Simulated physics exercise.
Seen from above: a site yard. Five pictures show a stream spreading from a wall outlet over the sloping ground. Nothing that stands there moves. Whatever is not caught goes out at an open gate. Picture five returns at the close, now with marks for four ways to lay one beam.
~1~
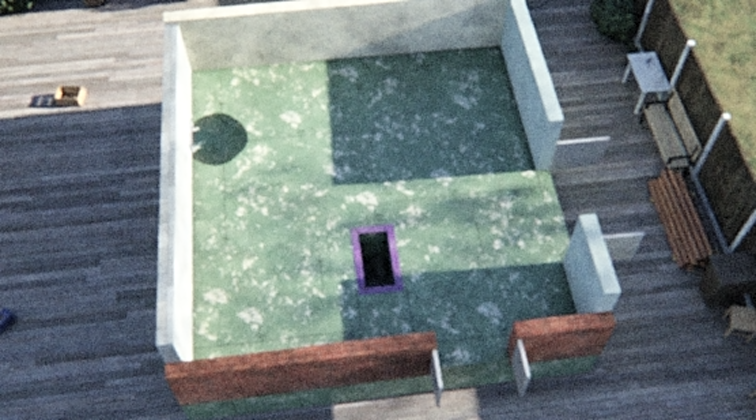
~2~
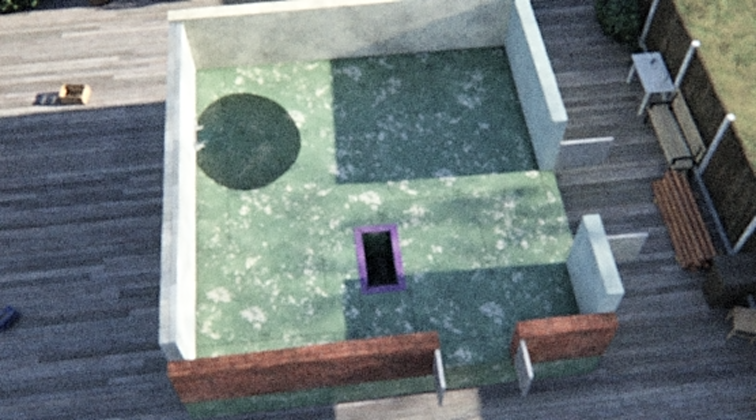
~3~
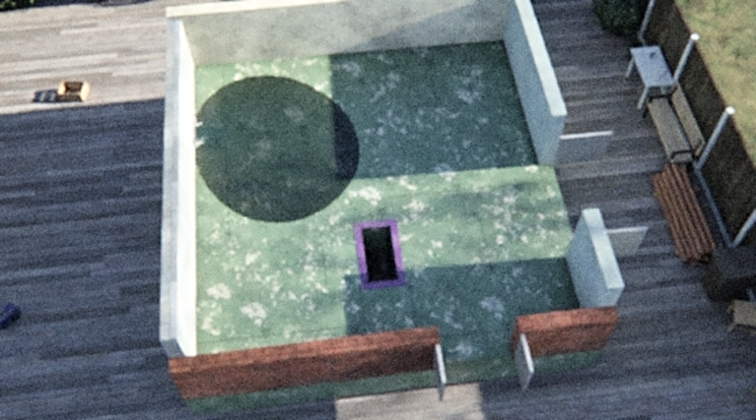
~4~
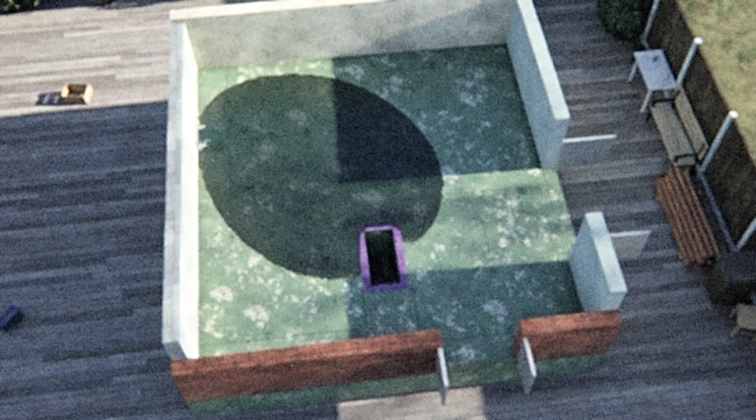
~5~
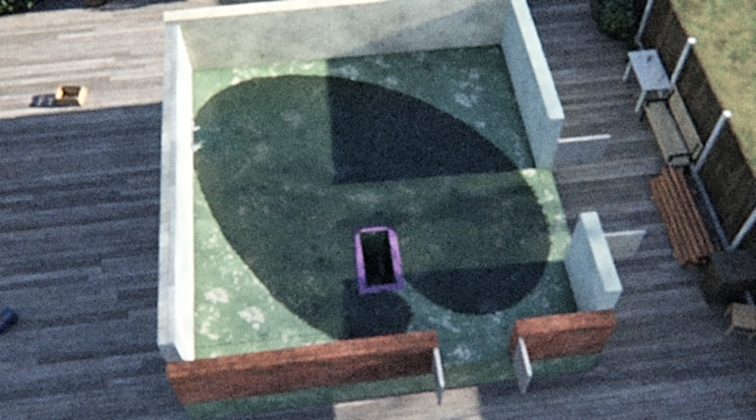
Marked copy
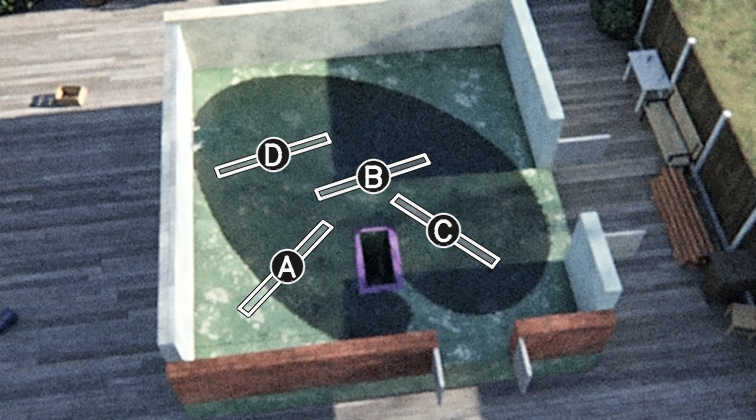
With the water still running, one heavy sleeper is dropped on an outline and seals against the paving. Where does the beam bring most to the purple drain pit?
It is C.
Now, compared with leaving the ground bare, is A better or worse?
It is worse.
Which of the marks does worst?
D.
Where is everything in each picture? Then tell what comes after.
Outfall at (190, 136); purple drain pit at (377, 259); open gate at (470, 350); open gate at (549, 215); water covers 2 % of the ground and shows as far out as (234, 120); purple drain pit still dry.
Water covers 8 % of the ground and shows as far out as (295, 140); purple drain pit still dry.
Water covers 18 % of the ground and shows as far out as (346, 179); purple drain pit still dry.
Water covers 33 % of the ground and shows as far out as (434, 202); purple drain pit taking water.
Water covers 53 % of the ground and shows as far out as (544, 245); purple drain pit taking water.
On the marked copy, A from (243, 311) to (327, 224); B from (317, 194) to (426, 158); C from (394, 198) to (495, 263); D from (217, 172) to (328, 138).
With A, about 21 % of the stream runs into the purple drain pit, about 79 % out by the gates.
With B, about 19 % of the stream runs into the purple drain pit, about 80 % out by the gates.
With C, about 30 % of the stream runs into the purple drain pit, about 70 % out by the gates.
With D, about 3 % of the stream runs into the purple drain pit, about 97 % out by the gates.
